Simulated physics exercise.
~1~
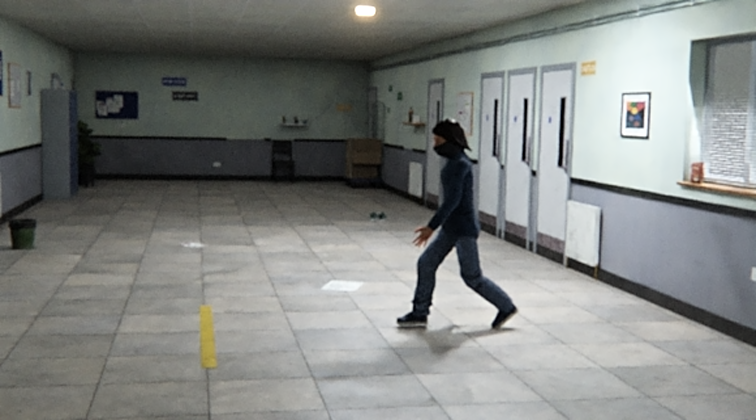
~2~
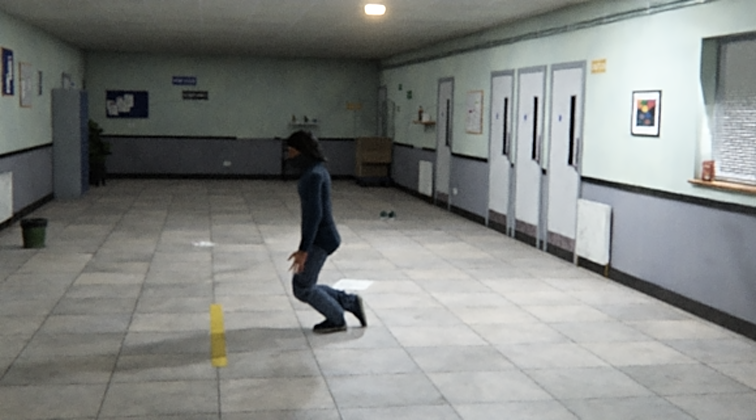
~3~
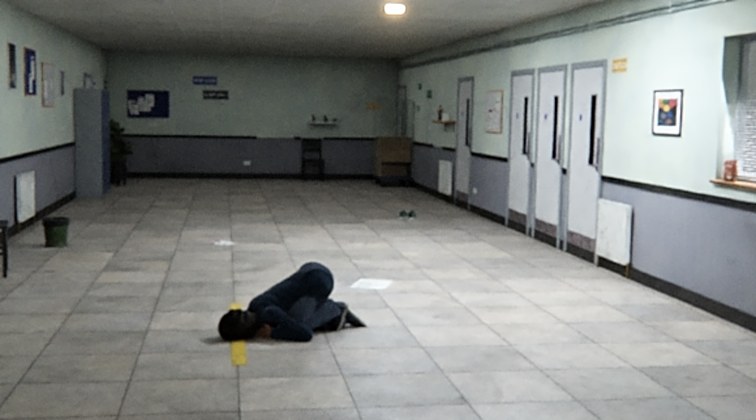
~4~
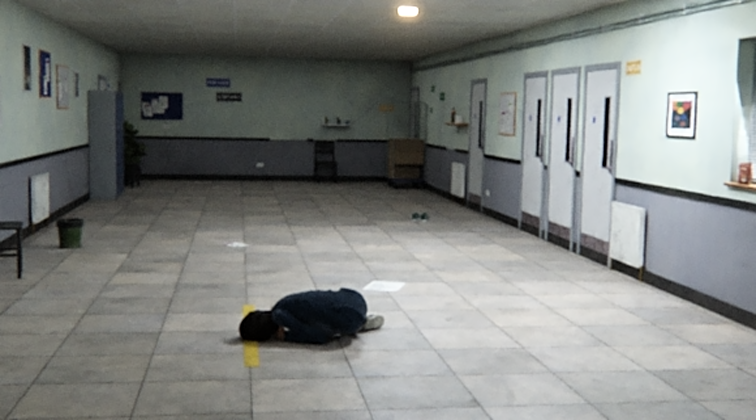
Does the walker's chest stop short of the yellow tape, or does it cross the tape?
The walker's chest stops short of the yellow tape, resting on the floor to the right of it.
In this clip, a person in dark clothing and a dark head covering walks left across a tiled hall toward a strip of yellow tape, buckles at the knees and drops forward, ending face-down and folded up on the floor, head beside the tape, as the camera pans slightly left.
